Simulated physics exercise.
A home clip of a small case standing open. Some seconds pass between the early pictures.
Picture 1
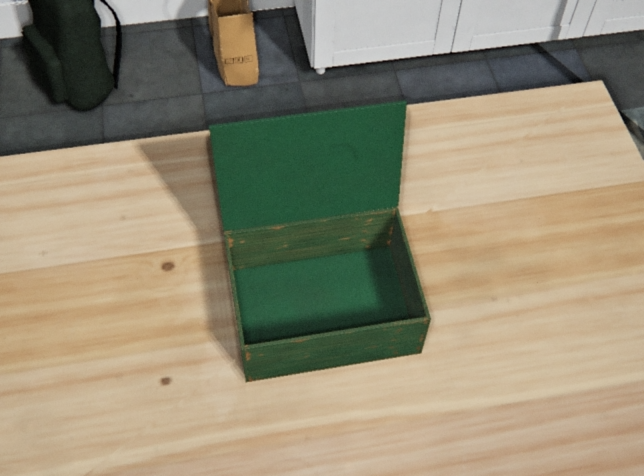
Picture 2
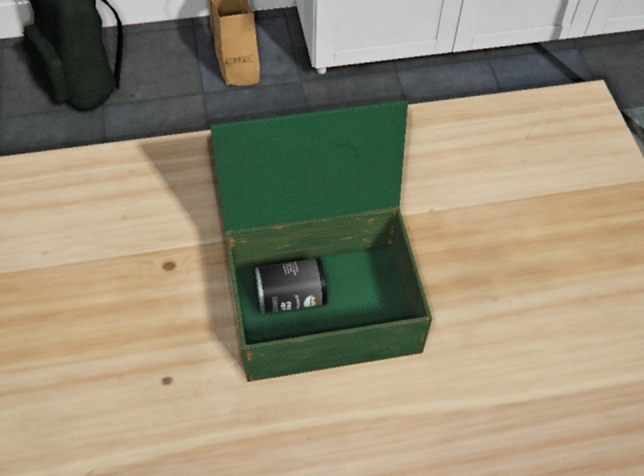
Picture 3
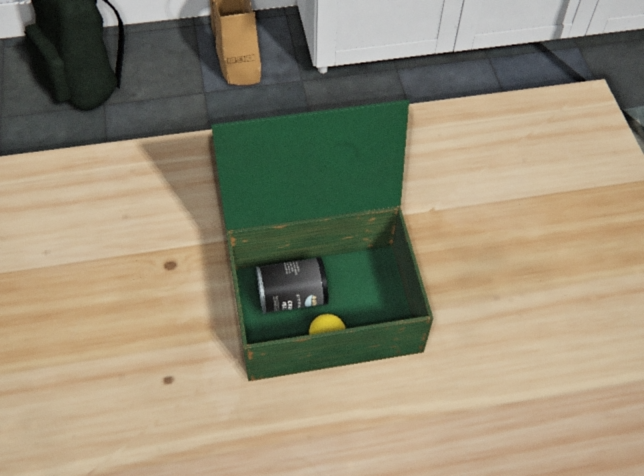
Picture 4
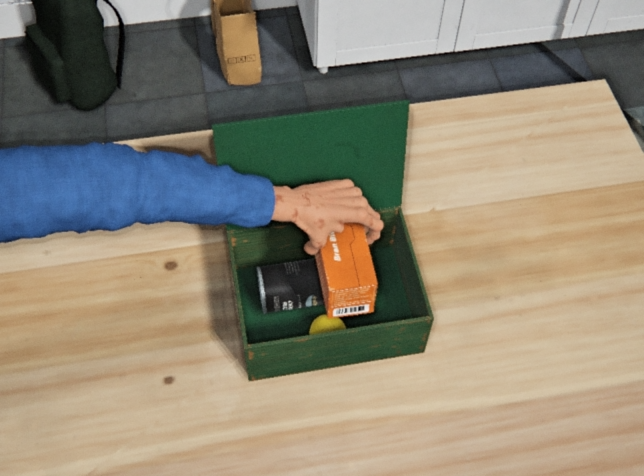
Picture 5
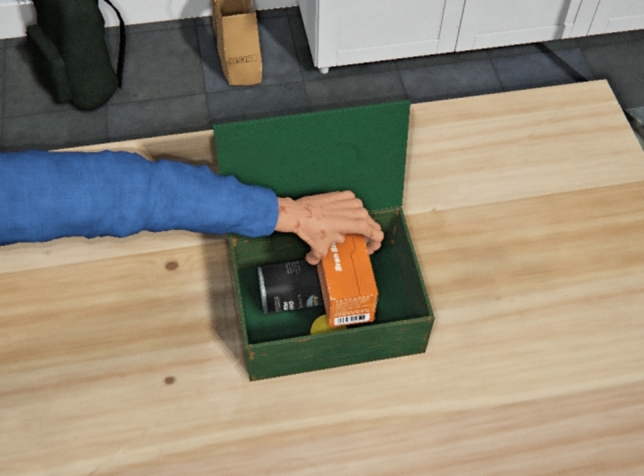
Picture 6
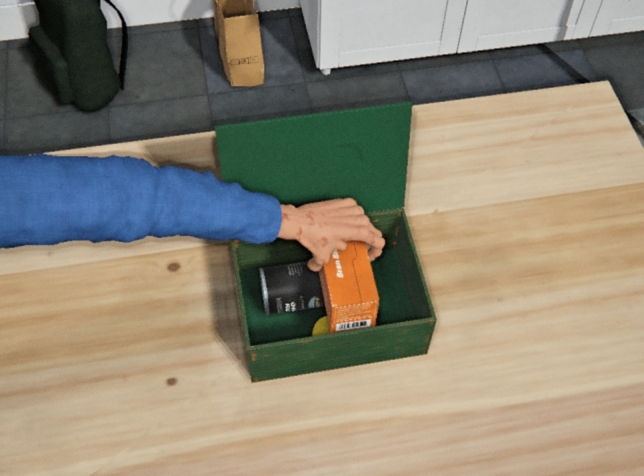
A hand in a blue sleeve lowered an orange carton into an open green box on a wooden table, beside a black tin and a yellow ball that had appeared there one after the other.
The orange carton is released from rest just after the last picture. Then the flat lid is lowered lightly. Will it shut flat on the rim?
As it turns out, it sits on the rim.
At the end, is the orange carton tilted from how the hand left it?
It tips.
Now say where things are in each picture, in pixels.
In the first picture, the last thing is not in view yet.
In the second picture, the last thing is not in view yet; black tin (291, 286).
In the third picture, the last thing is not in view yet; black tin (292, 285).
The fourth picture shows coming down; orange carton (341, 250); black tin (292, 286).
The fifth picture shows coming down; orange carton (342, 260); black tin (293, 286).
The sixth picture shows in place under the hand; orange carton (343, 266); black tin (295, 287).
Then, 0.40 s on from there, orange carton on its side near (370, 292); yellow lemon shifted a little.
Then, 1.30 s on from there, lid 83° above the rim; orange carton on its side near (370, 292); yellow lemon shifted about its own width; black tin shifted a little.
Then, 1.70 s on from there, lid 47° above the rim; orange carton on its side near (370, 292); yellow lemon shifted about its own width; black tin shifted a little.
Then, 1.90 s on from there, lid 17° above the rim; orange carton on its side near (370, 292); yellow lemon shifted about its own width; black tin shifted a little.
In the end, lid shut; toppled in the box, orange carton; moved from the start, yellow lemon; black tin unmoved. At the end, from the last picture's camera, orange carton near (370, 292).
